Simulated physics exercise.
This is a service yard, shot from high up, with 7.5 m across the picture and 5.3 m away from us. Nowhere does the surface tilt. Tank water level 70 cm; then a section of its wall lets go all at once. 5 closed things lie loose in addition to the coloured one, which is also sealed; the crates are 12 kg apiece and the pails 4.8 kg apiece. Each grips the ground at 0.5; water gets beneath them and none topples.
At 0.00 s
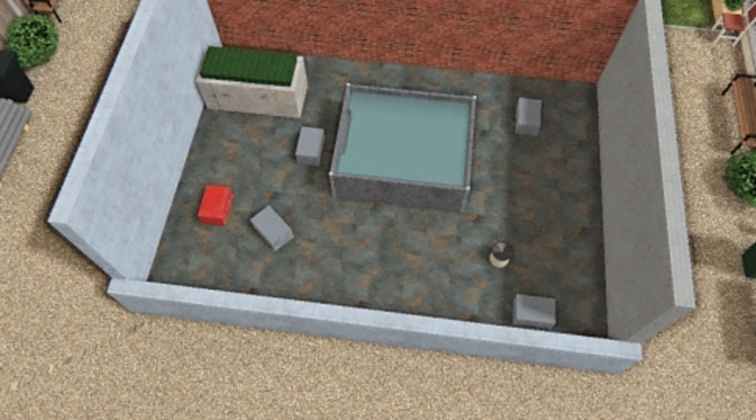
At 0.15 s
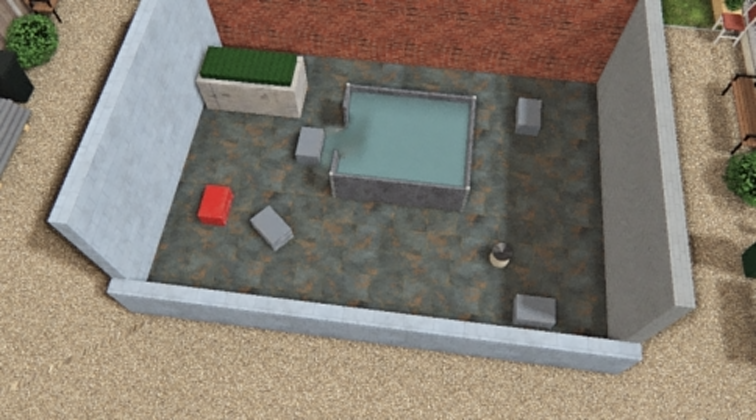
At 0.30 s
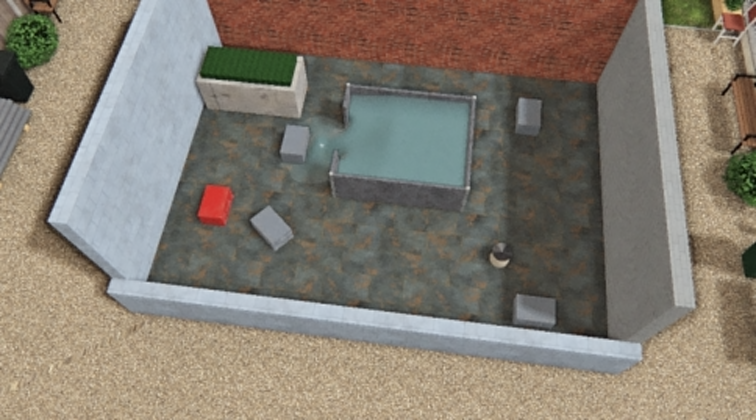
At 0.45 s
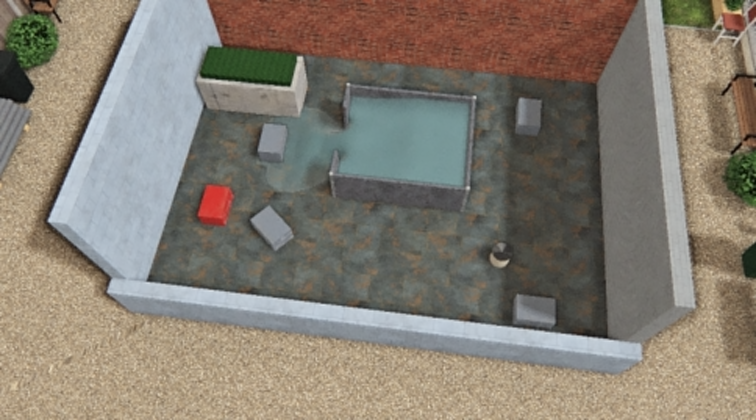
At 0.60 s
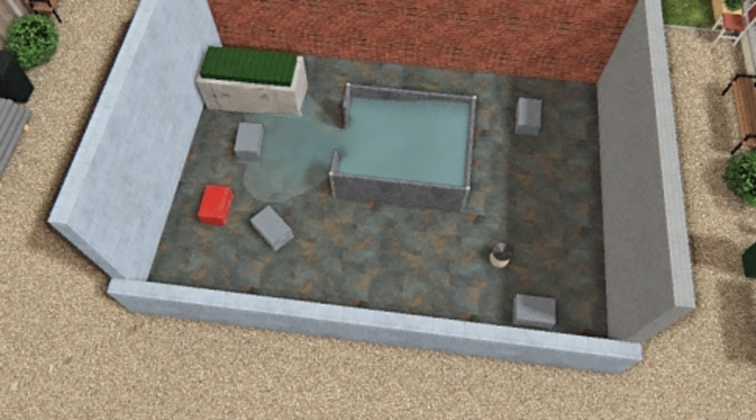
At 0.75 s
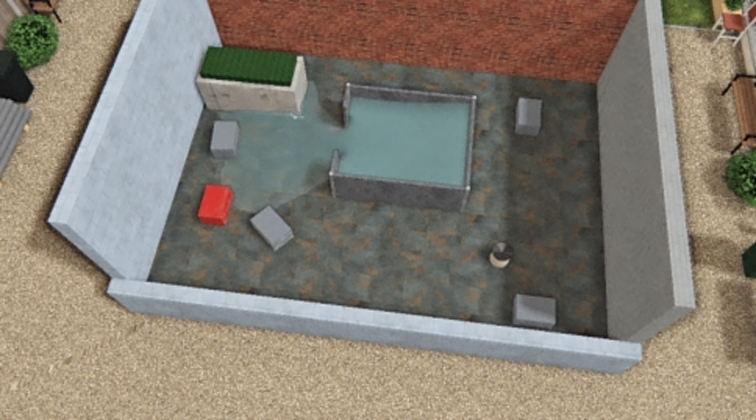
The clip shows a walled yard where water pours from a gap in the left side of a tank and spreads leftward across the floor, while one grey box slides left and the red crate stays still.
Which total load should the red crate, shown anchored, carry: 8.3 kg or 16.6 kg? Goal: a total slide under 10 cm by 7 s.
Outcome: Both fail.
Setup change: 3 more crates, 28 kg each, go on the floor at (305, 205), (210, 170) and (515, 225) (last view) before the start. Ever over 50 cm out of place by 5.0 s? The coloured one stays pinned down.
Taking them one by one: Below the mark; above the mark; below the mark.
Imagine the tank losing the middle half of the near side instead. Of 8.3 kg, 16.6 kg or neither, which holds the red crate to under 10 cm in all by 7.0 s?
Then I'd expect neither mass to do.
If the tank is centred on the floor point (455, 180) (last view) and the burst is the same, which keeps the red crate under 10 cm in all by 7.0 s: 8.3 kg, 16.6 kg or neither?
In that case, simply put, both options fail.
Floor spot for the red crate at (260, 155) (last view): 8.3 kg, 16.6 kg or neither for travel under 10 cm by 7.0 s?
Lab note - result: Both options fail.
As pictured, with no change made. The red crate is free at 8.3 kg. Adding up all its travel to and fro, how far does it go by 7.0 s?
750 cm in all.
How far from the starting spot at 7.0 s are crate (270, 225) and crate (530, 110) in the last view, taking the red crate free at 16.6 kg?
Net shift, one by one: 100 cm / 0 cm.
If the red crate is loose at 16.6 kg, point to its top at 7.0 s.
Estimated position: About (473, 275).
After 1.4 s the red crate would be 51 cm from its start with 8.3 kg and 38 cm from its start with 16.6 kg; 6 cm of water round it then.
After 3.1 s the red crate would be 150 cm from its start with 8.3 kg and 138 cm from its start with 16.6 kg; 31 cm of water round it then.
After 4.9 s the red crate would be 389 cm from its start with 8.3 kg and 206 cm from its start with 16.6 kg; 12 cm of water round it then.
After 7.0 s the red crate would be 541 cm from its start with 8.3 kg and 452 cm from its start with 16.6 kg; 4 cm of water round it then.
